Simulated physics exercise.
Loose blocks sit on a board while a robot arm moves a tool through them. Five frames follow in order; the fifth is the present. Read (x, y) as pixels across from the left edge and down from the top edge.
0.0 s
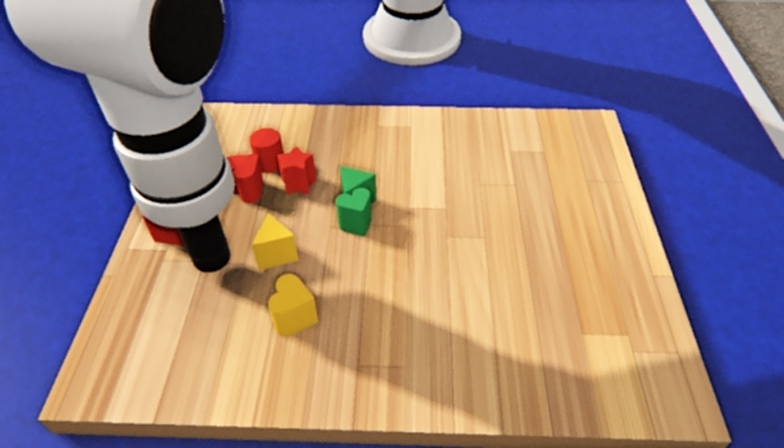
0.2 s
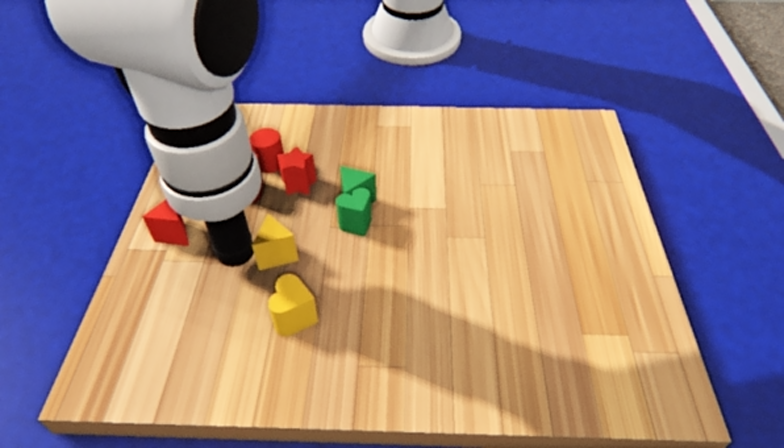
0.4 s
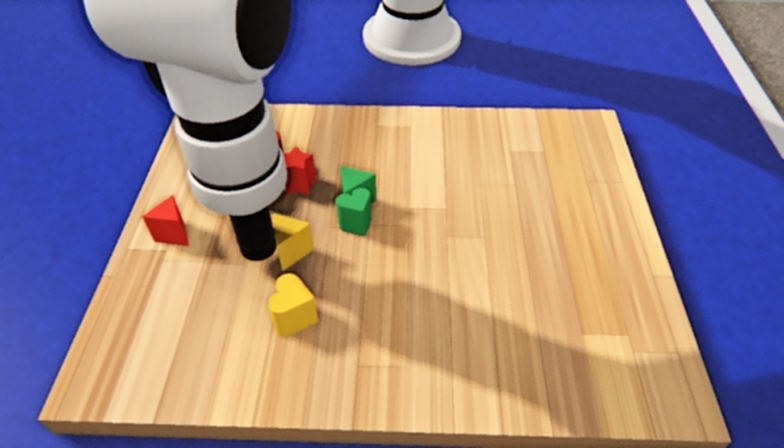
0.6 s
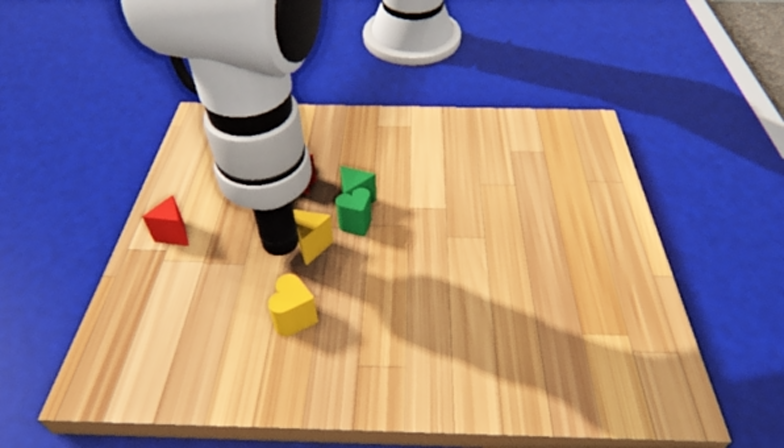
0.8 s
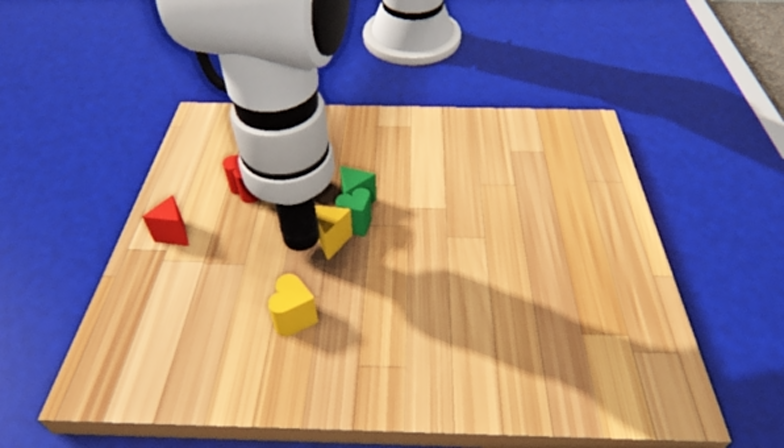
A robot arm moving its black-tipped tool rightward across a wooden board, pushing a yellow triangular block toward two green blocks.
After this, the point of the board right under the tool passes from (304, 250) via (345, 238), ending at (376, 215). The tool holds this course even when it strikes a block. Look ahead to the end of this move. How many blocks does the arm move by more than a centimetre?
Shifted over 1 cm: Two.
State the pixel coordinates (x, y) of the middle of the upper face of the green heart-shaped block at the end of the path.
I think it will end close to (403, 169).
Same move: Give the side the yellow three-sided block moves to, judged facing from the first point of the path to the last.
Heads right.
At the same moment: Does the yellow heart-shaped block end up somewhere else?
In short: No.
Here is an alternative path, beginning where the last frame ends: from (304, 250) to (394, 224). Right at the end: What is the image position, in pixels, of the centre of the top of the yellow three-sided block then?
At pixel (421, 187).
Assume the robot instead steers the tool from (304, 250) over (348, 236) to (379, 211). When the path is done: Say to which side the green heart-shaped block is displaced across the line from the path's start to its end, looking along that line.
The shift goes left.
What follows on the original path. Halfway along, tool at (345, 225); yellow three-sided block at (373, 205); green heart-shaped block at (380, 185), turned 30° anticlockwise.
At the end, tool at (376, 203); yellow heart-shaped block not moved; yellow three-sided block at (405, 194), turned 20° clockwise; green three-sided block not moved; green heart-shaped block at (403, 169), turned 70° anticlockwise.
